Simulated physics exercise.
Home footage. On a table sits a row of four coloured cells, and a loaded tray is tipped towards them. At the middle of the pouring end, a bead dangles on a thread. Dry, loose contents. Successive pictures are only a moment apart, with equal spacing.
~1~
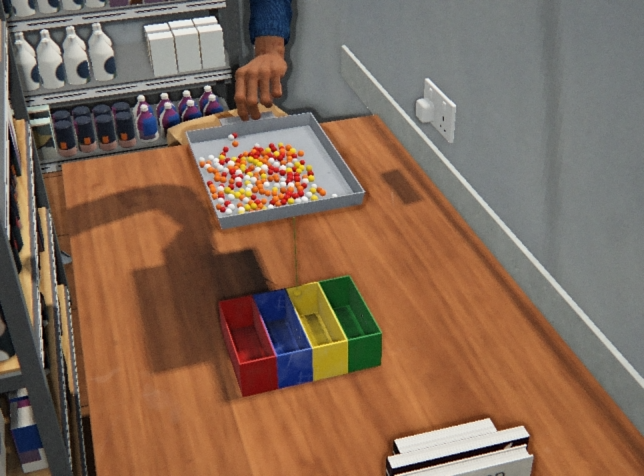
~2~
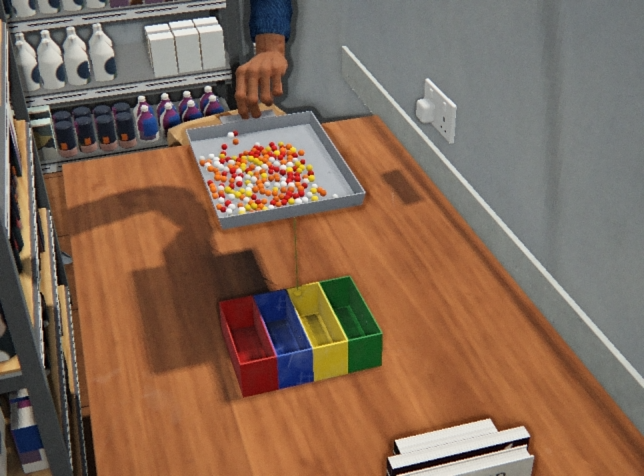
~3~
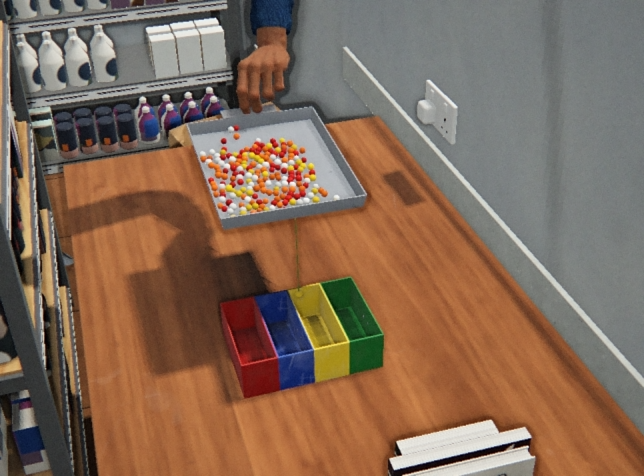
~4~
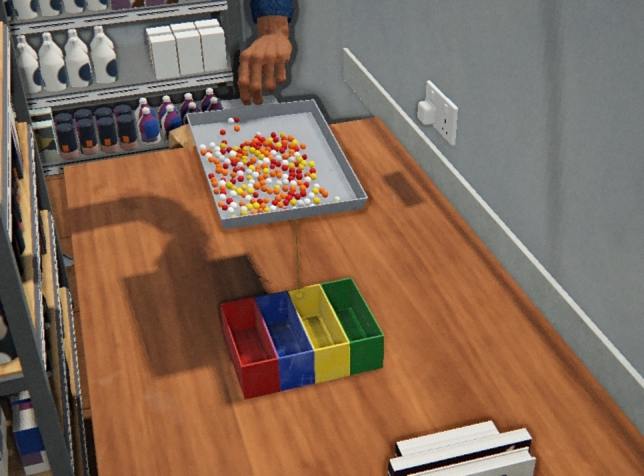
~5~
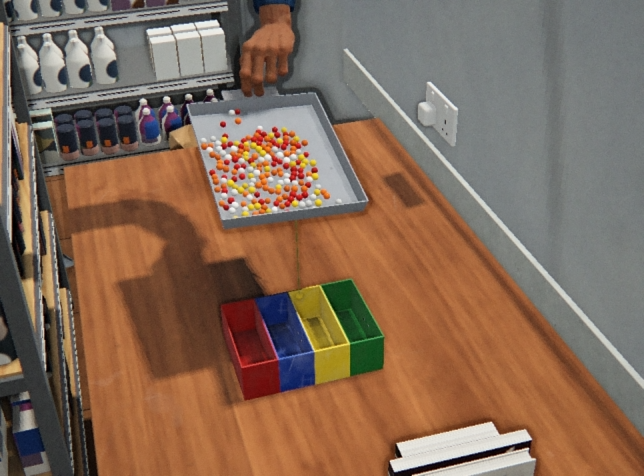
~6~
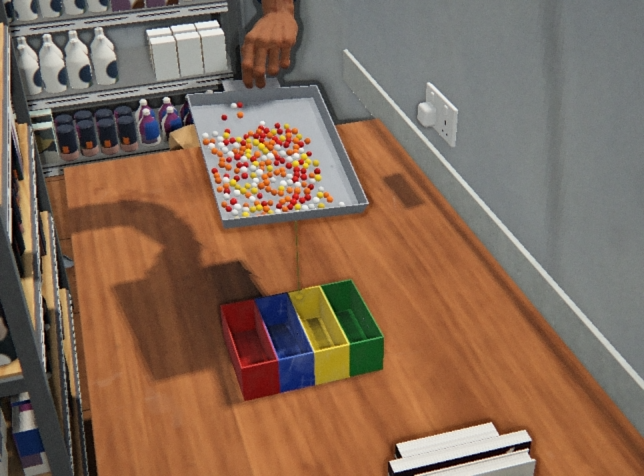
At the start, a hand holds the far edge of a grey tray of small red, orange, yellow and white beads, above a wooden table with red, blue, yellow and green compartments. The hand then slowly raises the far edge, tilting the tray slightly, and the beads shift only a little.
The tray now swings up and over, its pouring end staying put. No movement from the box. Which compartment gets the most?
The green compartment.
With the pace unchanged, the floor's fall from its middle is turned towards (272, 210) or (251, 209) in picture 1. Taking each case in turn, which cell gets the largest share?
The red one first, the cell in red second.
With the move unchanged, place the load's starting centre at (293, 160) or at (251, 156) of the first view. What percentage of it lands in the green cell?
Close to 40 in a hundred, then close to 40 in a hundred.
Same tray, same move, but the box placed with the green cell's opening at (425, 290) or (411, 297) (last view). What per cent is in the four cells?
Close to 90 per cent, followed by close to 90 per cent.
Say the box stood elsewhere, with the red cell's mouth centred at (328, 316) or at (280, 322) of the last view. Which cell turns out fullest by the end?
Attempt 1 - the blue one; attempt 2 - the green cell.
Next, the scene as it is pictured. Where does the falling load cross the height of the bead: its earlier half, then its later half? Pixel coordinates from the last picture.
The first part passes (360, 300); everything after passes (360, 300).
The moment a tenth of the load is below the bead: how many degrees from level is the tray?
About 80 degrees.
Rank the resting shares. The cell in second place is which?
Rank 2: Yellow.
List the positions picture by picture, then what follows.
In the first picture, corners of the pouring end (221, 216) and (361, 191), level; middle of the load (264, 177), round plastic beads; bead on its thread (297, 293); red cell (259, 373); blue cell (295, 365); yellow cell (330, 357); green cell (365, 350).
In the second picture, corners of the pouring end (222, 216) and (362, 192), level; middle of the load (264, 176).
In the third picture, corners of the pouring end (223, 217) and (363, 194), tipped barely, lowest at the right corner; middle of the load (265, 175).
In the fourth picture, corners of the pouring end (224, 217) and (364, 197), tipped a little, lowest at the right corner; middle of the load (266, 171).
In the fifth picture, corners of the pouring end (225, 217) and (365, 199), tipped a little, lowest at the right corner; middle of the load (267, 169).
In the sixth picture, corners of the pouring end (225, 217) and (365, 202), tipped clearly, lowest at the right corner; middle of the load (270, 169), almost all on the move; red cell (261, 377); blue cell (297, 369); yellow cell (332, 361); green cell (367, 354).
Just after the last frame, tray tipped steeply; almost all on the tray; about a tenth falling or outside the box.
A moment on, tray tipped past a quarter turn; about a tenth on the tray; roughly a quarter in the green cell; about a tenth in the yellow cell; just a few in the blue cell; roughly half falling or outside the box.
Further on, tray tipped past a quarter turn; roughly a third in the green cell; roughly a quarter in the yellow cell; just a few in the blue cell; roughly half falling or outside the box.
When it is over, tray tipped past a quarter turn; roughly a third in the green cell; roughly a quarter in the yellow cell; just a few in the blue cell; not one in the red cell; roughly half outside the box.
